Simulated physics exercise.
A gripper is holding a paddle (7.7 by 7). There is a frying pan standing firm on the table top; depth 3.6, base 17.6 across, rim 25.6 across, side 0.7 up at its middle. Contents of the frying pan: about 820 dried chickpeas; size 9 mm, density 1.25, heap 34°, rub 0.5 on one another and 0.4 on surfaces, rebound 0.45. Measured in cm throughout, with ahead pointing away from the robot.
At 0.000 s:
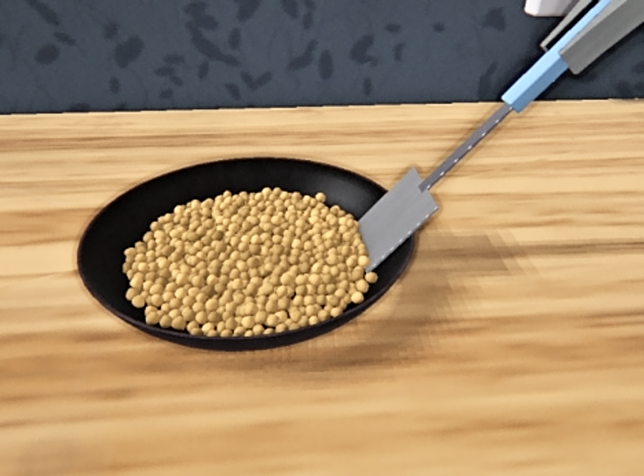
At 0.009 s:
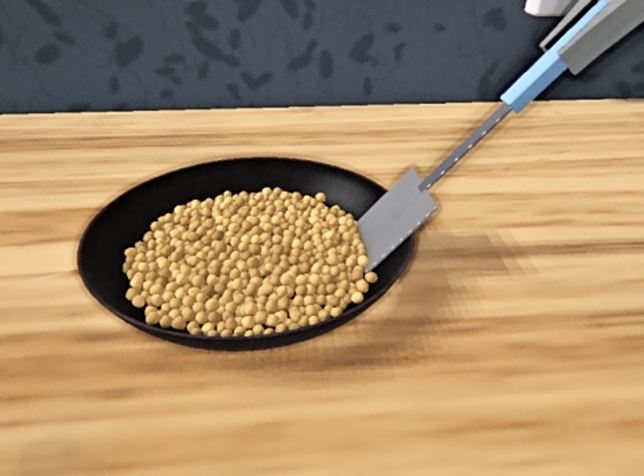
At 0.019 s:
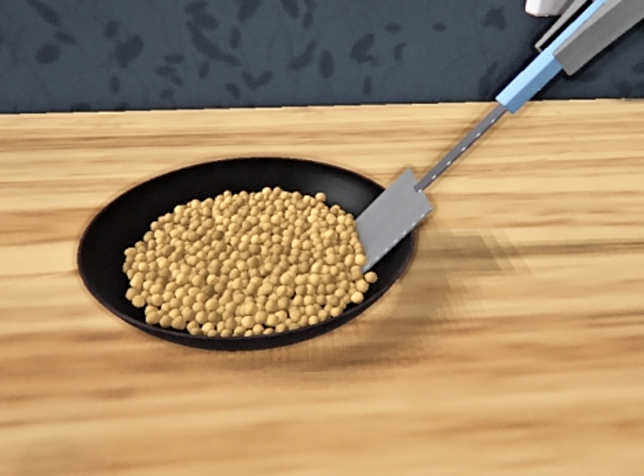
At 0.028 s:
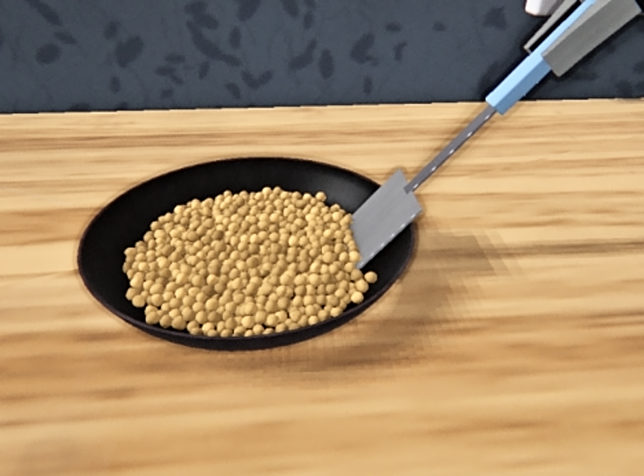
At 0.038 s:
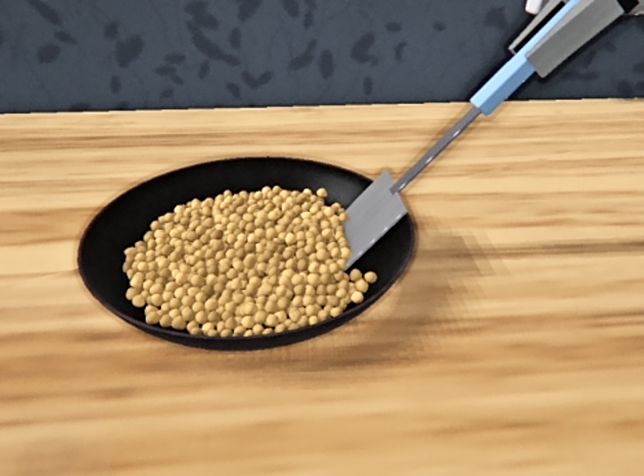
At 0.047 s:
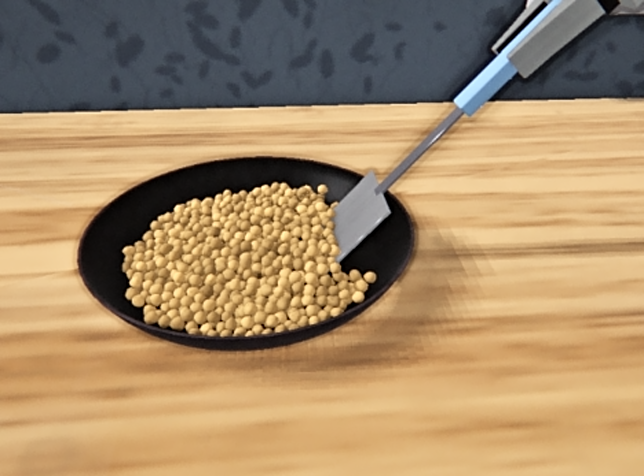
A black frying pan full of small, round tan chickpeas sits on a pale wood-grain table top, seen from above at an angle by a still camera, with a dark blue, leaf-patterned wall behind. A grey paddle with a thin shaft and blue handle reaches in from the upper right, held by a gripper. The paddle rests at the pan's right side, then slides slowly left, pushing the nearest chickpeas slightly inward.
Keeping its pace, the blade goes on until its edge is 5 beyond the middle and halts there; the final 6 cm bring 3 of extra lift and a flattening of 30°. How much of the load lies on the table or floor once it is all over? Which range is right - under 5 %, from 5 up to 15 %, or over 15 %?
Right range: From 5 up to 15 %.
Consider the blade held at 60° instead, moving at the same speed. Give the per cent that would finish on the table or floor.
In that case, around 10 percent would end up on the table or floor.
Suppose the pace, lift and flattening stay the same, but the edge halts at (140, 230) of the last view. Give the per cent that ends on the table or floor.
15 %.
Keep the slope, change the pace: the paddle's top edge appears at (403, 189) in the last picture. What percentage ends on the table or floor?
My guess is around 0 percent.
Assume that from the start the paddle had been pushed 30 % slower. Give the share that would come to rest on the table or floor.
Approx. 5 per cent.
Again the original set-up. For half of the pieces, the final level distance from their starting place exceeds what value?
Somewhere near 3 centimetres, I reckon.
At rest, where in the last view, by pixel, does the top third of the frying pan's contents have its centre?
Centre: Roughly (154, 247).
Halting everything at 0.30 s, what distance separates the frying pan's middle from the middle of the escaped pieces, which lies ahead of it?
That distance is around 22 cm.
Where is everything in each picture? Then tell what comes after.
Paddle top edge at (426, 186), sloping 49°; upper third of the load around (257, 242), from x 130 to 370, top at y 190; 825 in the frying pan, in the first picture.
Paddle top edge at (425, 186), sloping 49°; upper third of the load around (256, 242), from x 130 to 370, top at y 190, in the second picture.
Paddle top edge at (420, 187), sloping 49°; upper third of the load around (258, 241), from x 130 to 370, top at y 190, in the third picture.
Paddle top edge at (410, 188), sloping 49°; upper third of the load around (267, 241), from x 130 to 370, top at y 190, in the fourth picture.
Paddle top edge at (396, 189), sloping 49°; upper third of the load around (269, 240), from x 130 to 370, top at y 190, in the fifth picture.
Paddle top edge at (381, 190), sloping 49°; upper third of the load around (267, 238), from x 130 to 370, top at y 185; 825 in the frying pan, in the sixth picture.
By 0.07 s, sloping 48°, highest piece 5 above the table; 825 in the frying pan.
By 0.09 s, sloping 40°, highest piece 6 above the table; 825 in the frying pan.
By 0.30 s, sloping 19°, highest piece 4 above the table; 750 in the frying pan, 72 on the table or floor, 3 on the blade or in flight.
By 1.35 s, sloping 19°, highest piece 4 above the table; 750 in the frying pan, 75 on the table or floor.
Final count, 750 in the frying pan, 75 on the table or floor. That is 9 % on the table or floor.
